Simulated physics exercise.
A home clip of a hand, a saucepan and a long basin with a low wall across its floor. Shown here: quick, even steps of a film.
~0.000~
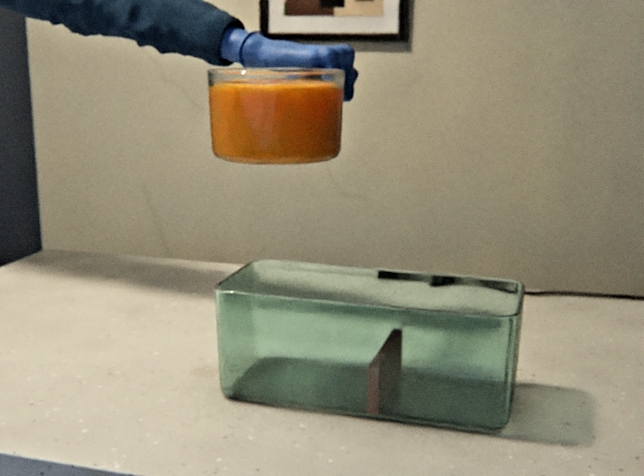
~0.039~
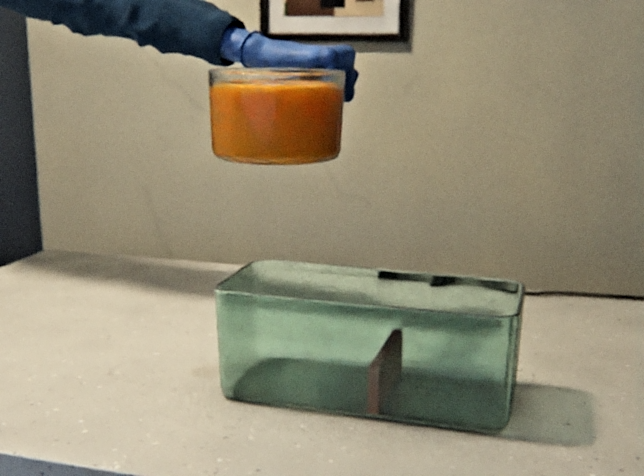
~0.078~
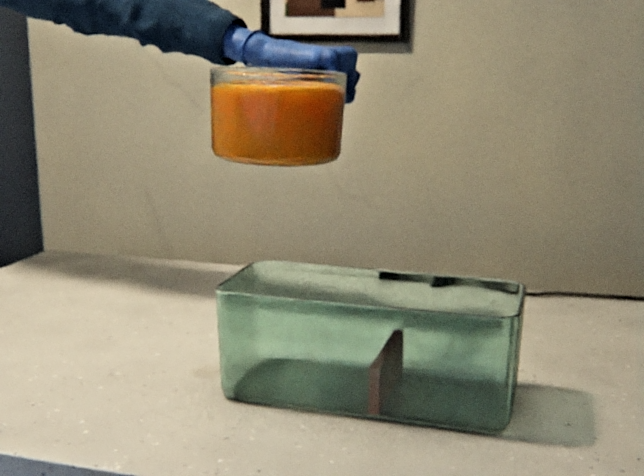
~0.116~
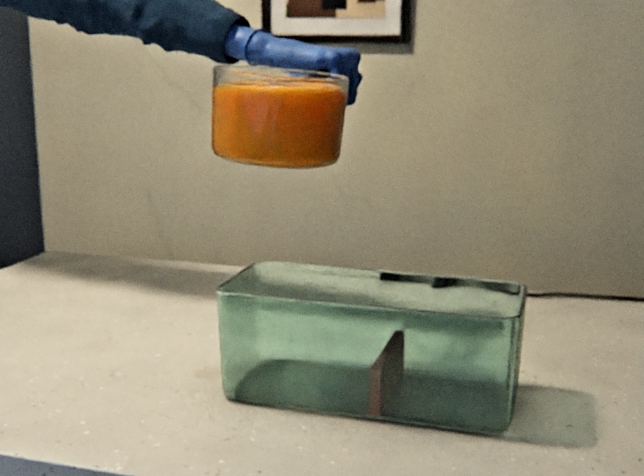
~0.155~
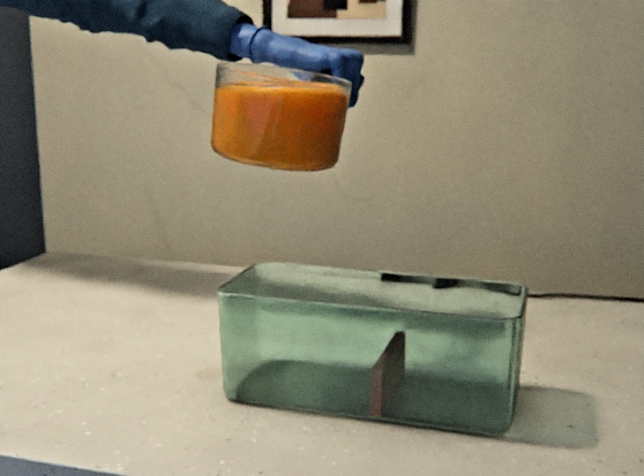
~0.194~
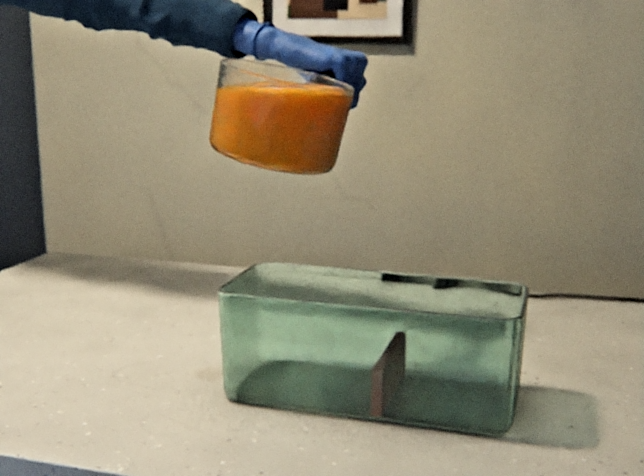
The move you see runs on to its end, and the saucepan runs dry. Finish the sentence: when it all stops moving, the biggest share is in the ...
... right part.
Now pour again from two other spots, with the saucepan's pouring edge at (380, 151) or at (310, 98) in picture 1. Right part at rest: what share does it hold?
It comes out at around 75 percent and then around 35 percent.
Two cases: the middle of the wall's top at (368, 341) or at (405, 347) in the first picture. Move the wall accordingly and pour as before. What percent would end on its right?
About 80 per cent on the first try, and 45 per cent on the second.
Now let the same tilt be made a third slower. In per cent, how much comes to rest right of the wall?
Roughly 70 in a hundred.
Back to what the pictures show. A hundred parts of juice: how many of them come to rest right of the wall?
65 in a hundred.
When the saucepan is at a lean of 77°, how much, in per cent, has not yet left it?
Near 60 per cent.
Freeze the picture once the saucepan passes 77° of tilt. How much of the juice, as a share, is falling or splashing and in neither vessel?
35 %.
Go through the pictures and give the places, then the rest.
It leans 0°; its right rim is at (340, 74); the juice meets the walls at (219, 83) and (340, 86); the long basin's rim runs from (234, 275) to (521, 300); the wall's top is at (386, 348), in the first picture.
It leans 1°; its right rim is at (341, 75); the juice meets the walls at (220, 83) and (340, 86), in the second picture.
It leans 2°; its right rim is at (343, 77); the juice meets the walls at (222, 84) and (341, 87), in the third picture.
It leans 5°; its right rim is at (345, 81); the juice meets the walls at (223, 84) and (344, 89), in the fourth picture.
It leans 8°; its right rim is at (348, 86); the juice meets the walls at (226, 85) and (347, 91), in the fifth picture.
It leans 12°; its right rim is at (351, 93); the juice meets the walls at (227, 86) and (350, 91), in the sixth picture.
After 0.56 s the tilt is 77° and 58 per cent is still to pour, 1 is left of the wall and 6 right of it.
After 0.82 s the tilt is 111° and 9 per cent is still to pour, 11 is left of the wall and 66 right of it.
After 1.10 s the tilt is 113° and 0 per cent is still to pour, 31 is left of the wall and 66 right of it.
After 1.40 s the tilt is 113° and 0 per cent is still to pour, 35 is left of the wall and 64 right of it.
In the end 35 per cent lies left of the wall, 64 right of it and 1 outside.
